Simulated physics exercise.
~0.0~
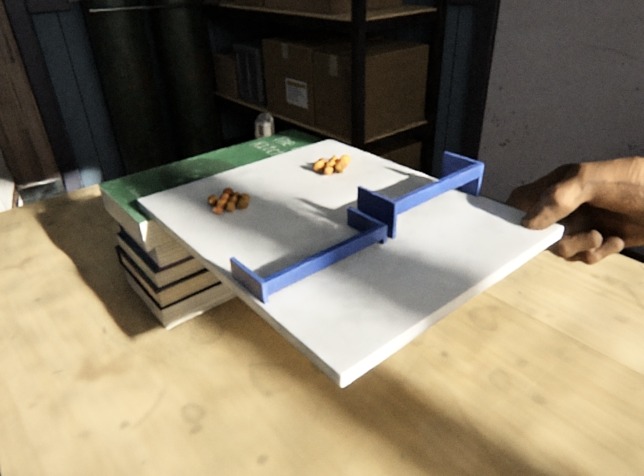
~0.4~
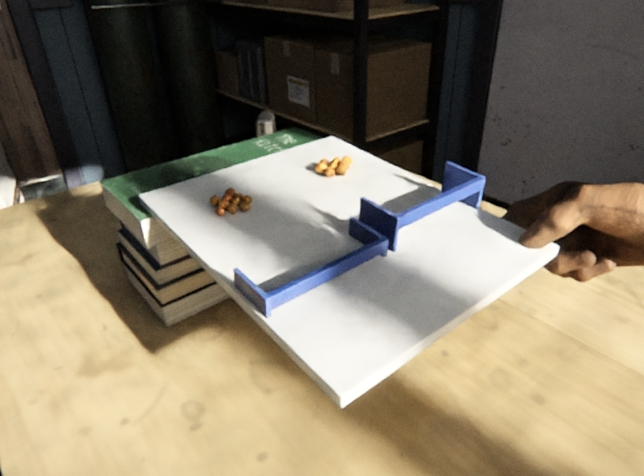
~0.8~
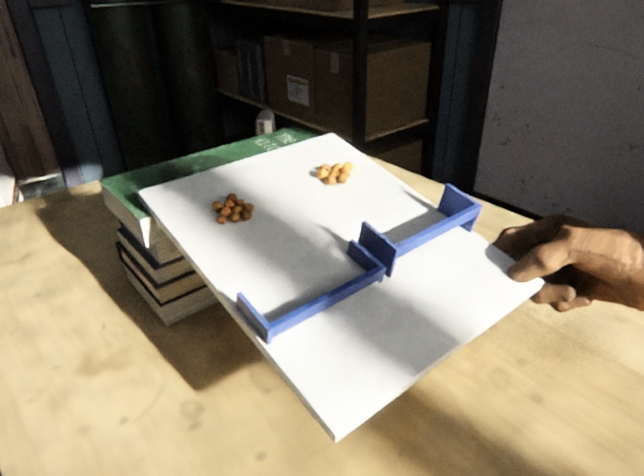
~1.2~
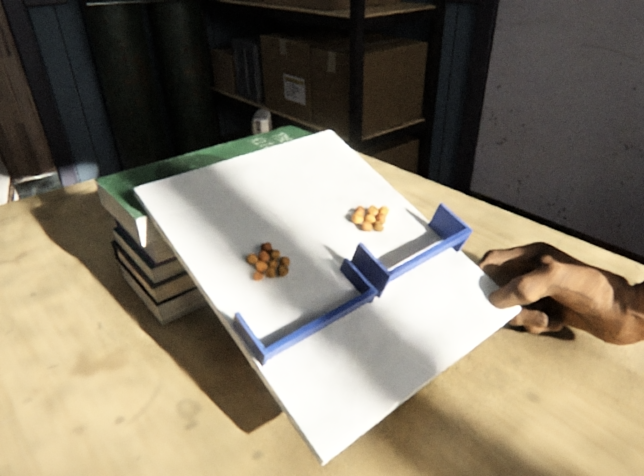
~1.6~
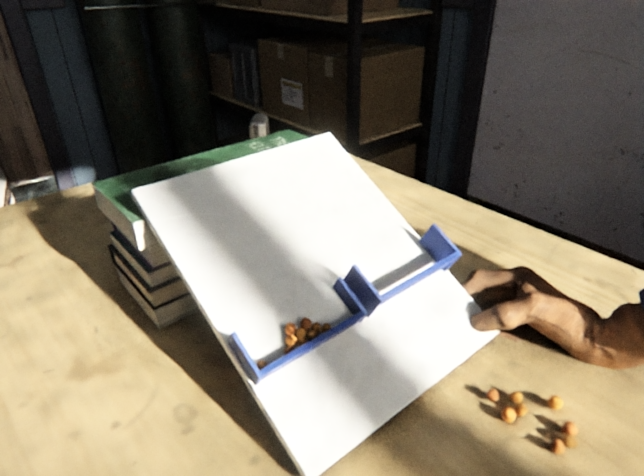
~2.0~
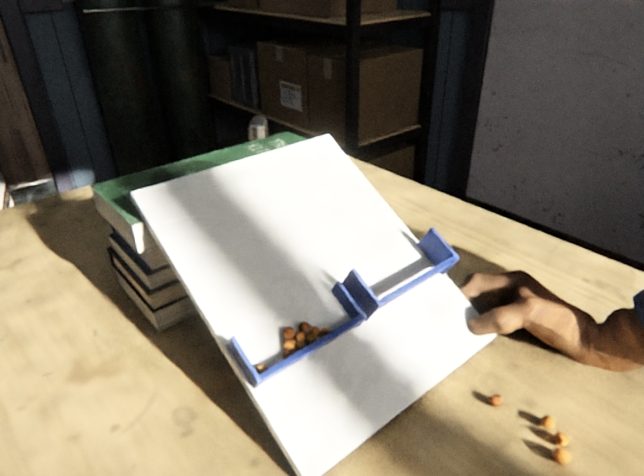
The clip opens on a white board propped on a stack of books at one end and held by a hand at the other, with two clusters of small orange-brown balls resting above two blue gates. The hand gradually lowers its end, and the board grows steeper. Both clusters begin to move down the slope toward the gates. The nearer cluster rolls up against its gate and stops there, while the farther one passes its gate and spills onto the wooden table. At the end, the board rests steeply tilted, the nearer balls gathered behind their gate and the others scattered on the table.
